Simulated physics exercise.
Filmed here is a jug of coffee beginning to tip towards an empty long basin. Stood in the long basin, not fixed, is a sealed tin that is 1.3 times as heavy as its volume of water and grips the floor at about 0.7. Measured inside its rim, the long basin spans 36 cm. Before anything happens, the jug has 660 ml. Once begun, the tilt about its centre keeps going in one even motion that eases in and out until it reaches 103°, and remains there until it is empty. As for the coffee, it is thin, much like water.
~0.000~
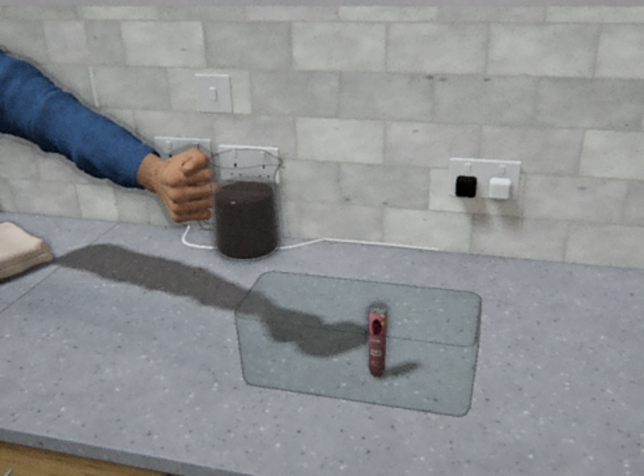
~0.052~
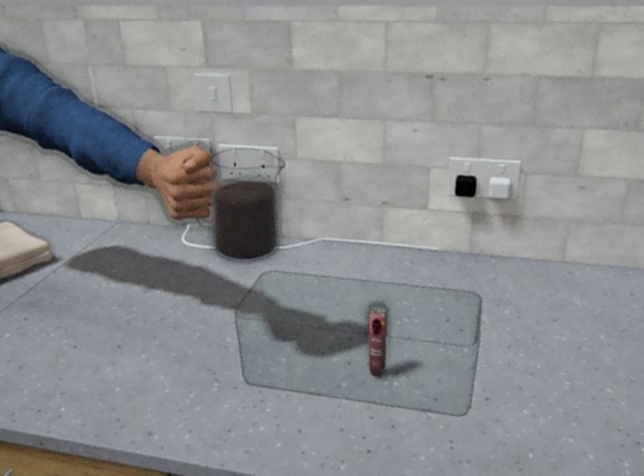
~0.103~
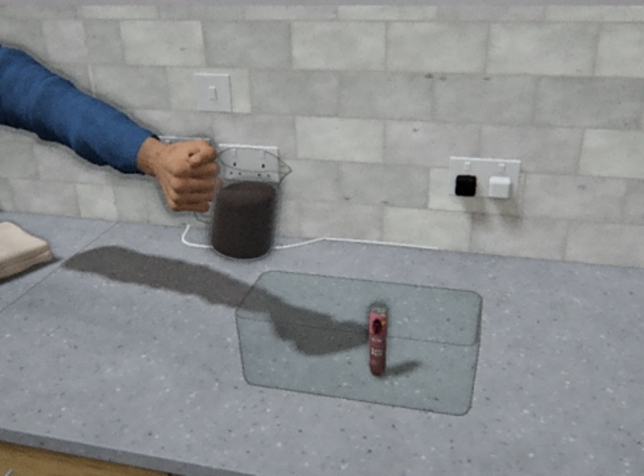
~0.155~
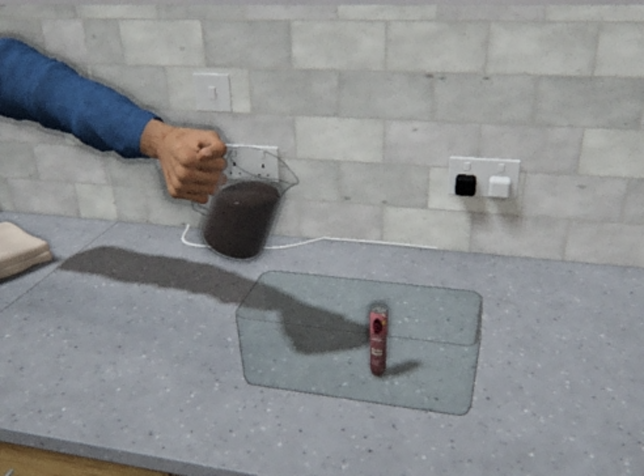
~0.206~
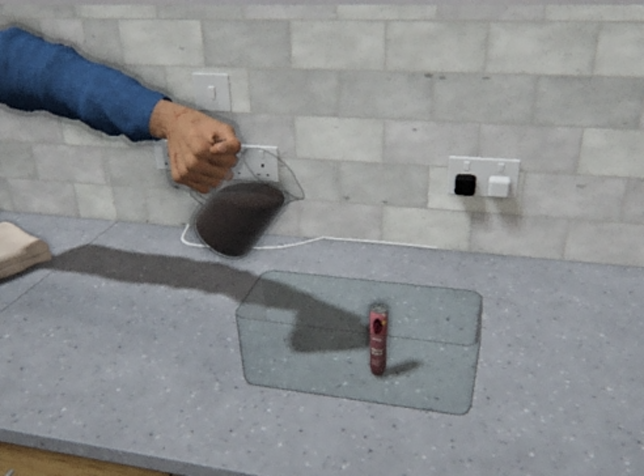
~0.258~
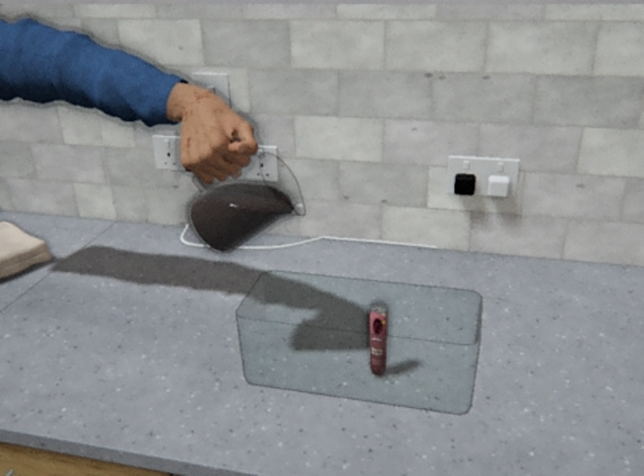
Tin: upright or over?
It is going to fail.
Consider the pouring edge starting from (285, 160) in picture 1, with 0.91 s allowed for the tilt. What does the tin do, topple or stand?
Then it remains upright.
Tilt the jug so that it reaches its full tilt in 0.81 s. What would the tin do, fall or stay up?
Then the tin does not tip.
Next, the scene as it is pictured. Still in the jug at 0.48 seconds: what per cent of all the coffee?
I'd put it near 70 percent.
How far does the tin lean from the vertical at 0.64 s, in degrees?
0°.
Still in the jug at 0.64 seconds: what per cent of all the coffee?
What remains is about 30 percent of it all.
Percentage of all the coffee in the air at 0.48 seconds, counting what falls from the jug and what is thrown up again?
Around 22 in a hundred.
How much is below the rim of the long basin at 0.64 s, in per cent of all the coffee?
I'd say roughly 46 in a hundred of it.
After 0.48 s the tilt is 103° and 71 per cent is still to pour; the tin stands where it began.
After 0.64 s the tilt is 103° and 31 per cent is still to pour; the tin stands where it began.
After 0.81 s the tilt is 103° and 12 per cent is still to pour; the tin leans 8°.
After 1.00 s the tilt is 103° and 4 per cent is still to pour; the tin leans 50°.
In the end the tin lies on its side.
